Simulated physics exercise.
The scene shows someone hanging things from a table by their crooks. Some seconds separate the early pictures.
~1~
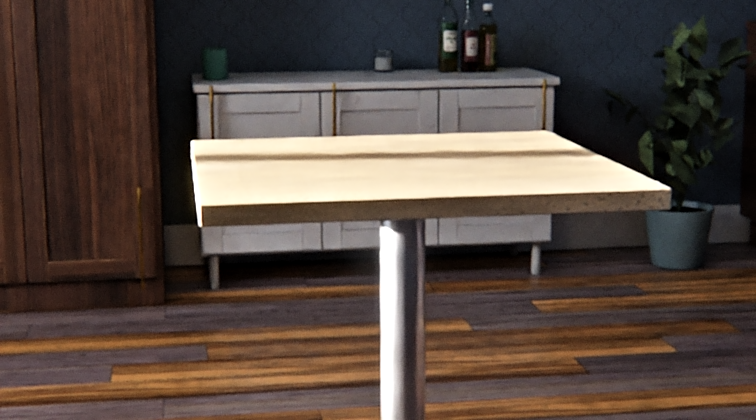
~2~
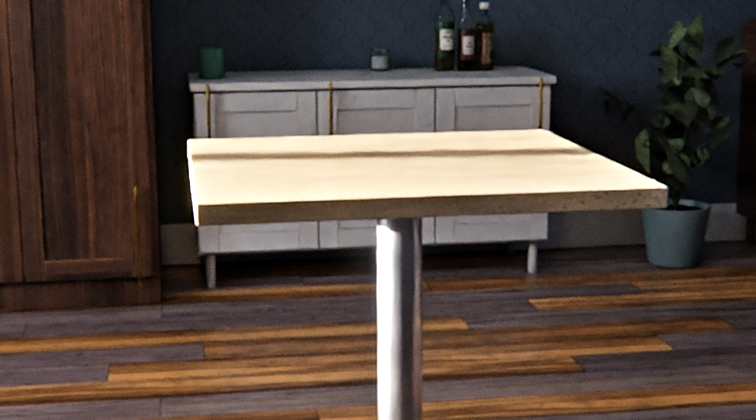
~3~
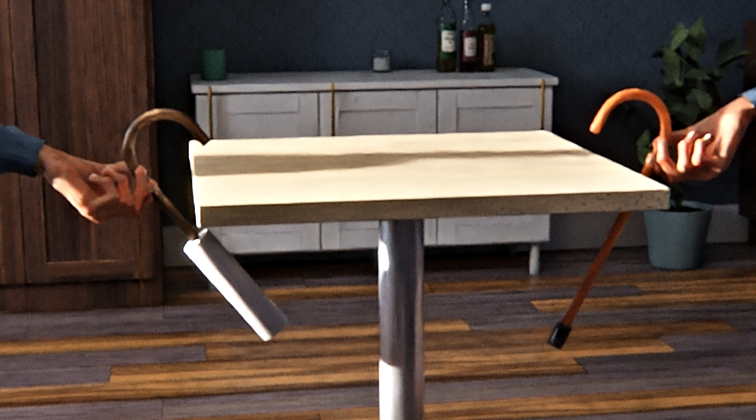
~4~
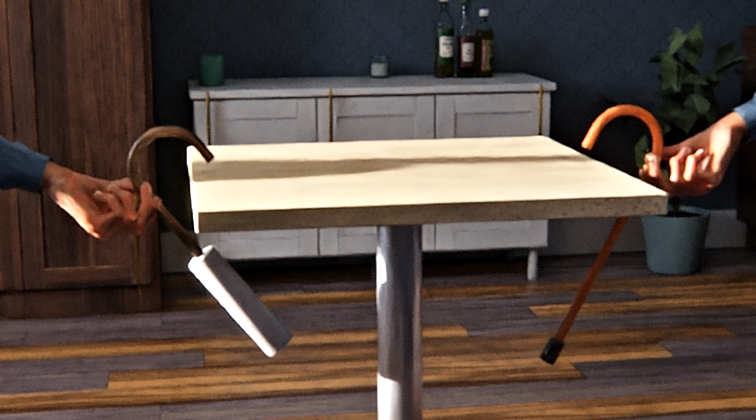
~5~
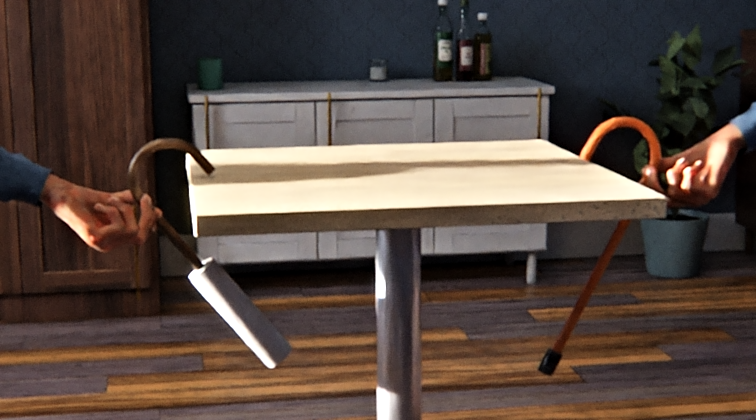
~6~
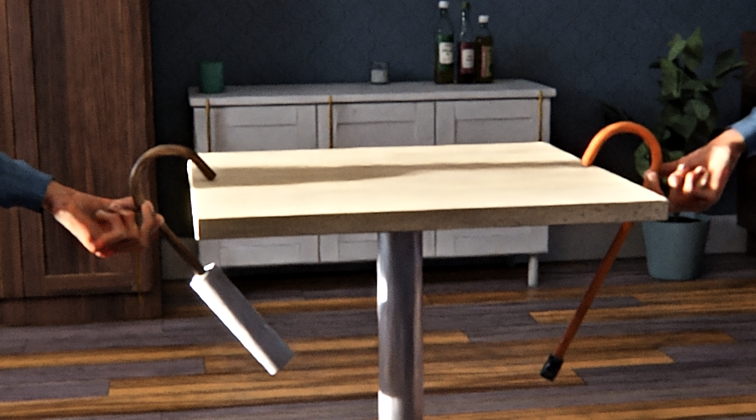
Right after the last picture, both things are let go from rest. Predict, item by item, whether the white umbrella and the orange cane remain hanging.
Result: The white umbrella stays up, the orange cane stays up.
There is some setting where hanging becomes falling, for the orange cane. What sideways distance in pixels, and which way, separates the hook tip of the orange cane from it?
Rightward, near 12 pixels.
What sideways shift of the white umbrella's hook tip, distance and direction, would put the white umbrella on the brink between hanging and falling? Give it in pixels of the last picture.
It shifts 20 pixels to the left.
Then, 0.30 s past the last view, white umbrella at rest near (224, 254); orange cane at rest near (582, 247).
Then, 0.70 s past the last view, white umbrella at rest near (223, 255); orange cane at rest near (583, 247).
Finally, the white umbrella hangs from the table, near (226, 254); the orange cane hangs from the table, near (581, 247).
